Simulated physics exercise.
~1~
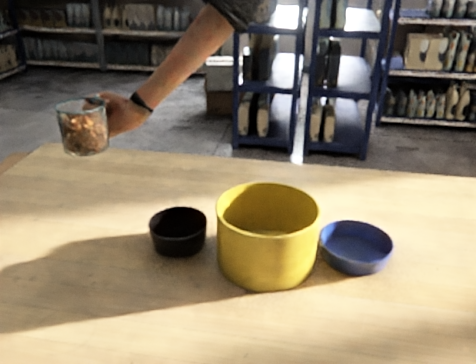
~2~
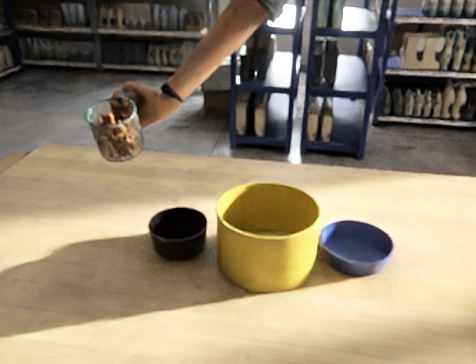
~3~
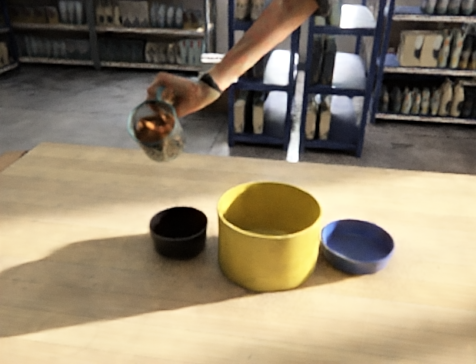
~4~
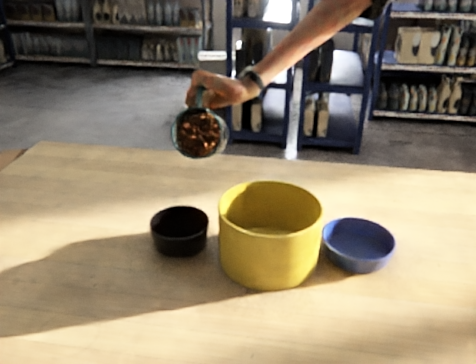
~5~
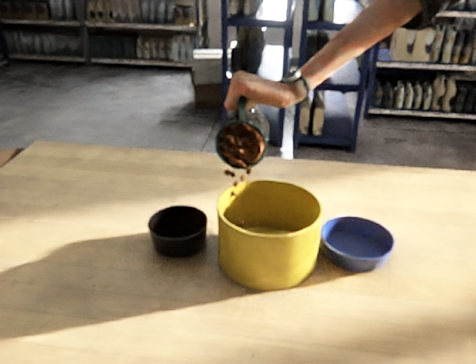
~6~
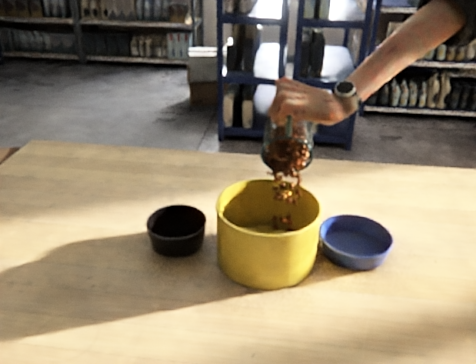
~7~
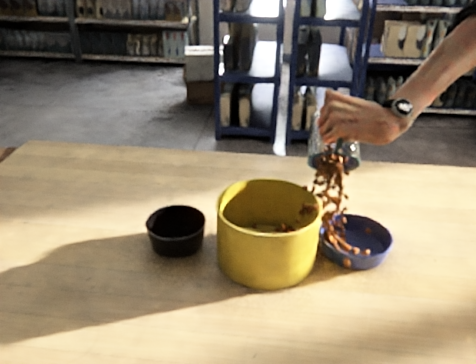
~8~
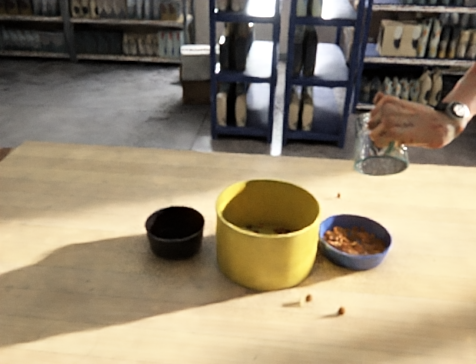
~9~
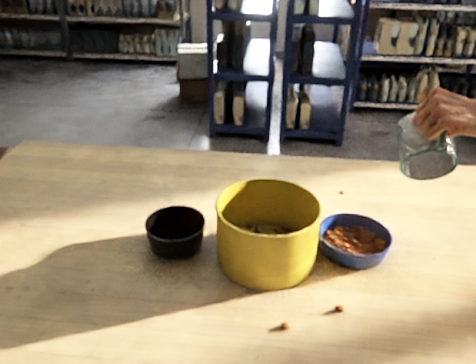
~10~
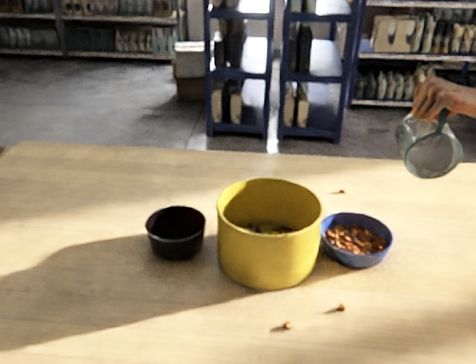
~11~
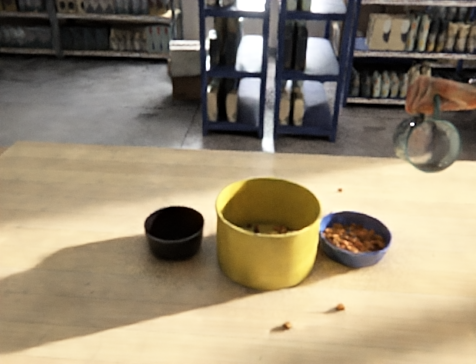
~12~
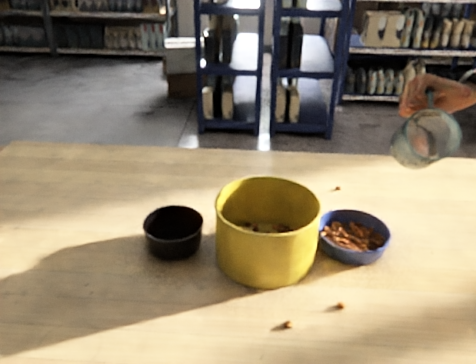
A hand moves a glass right, pouring brown pieces into yellow and blue containers, spilling a few.
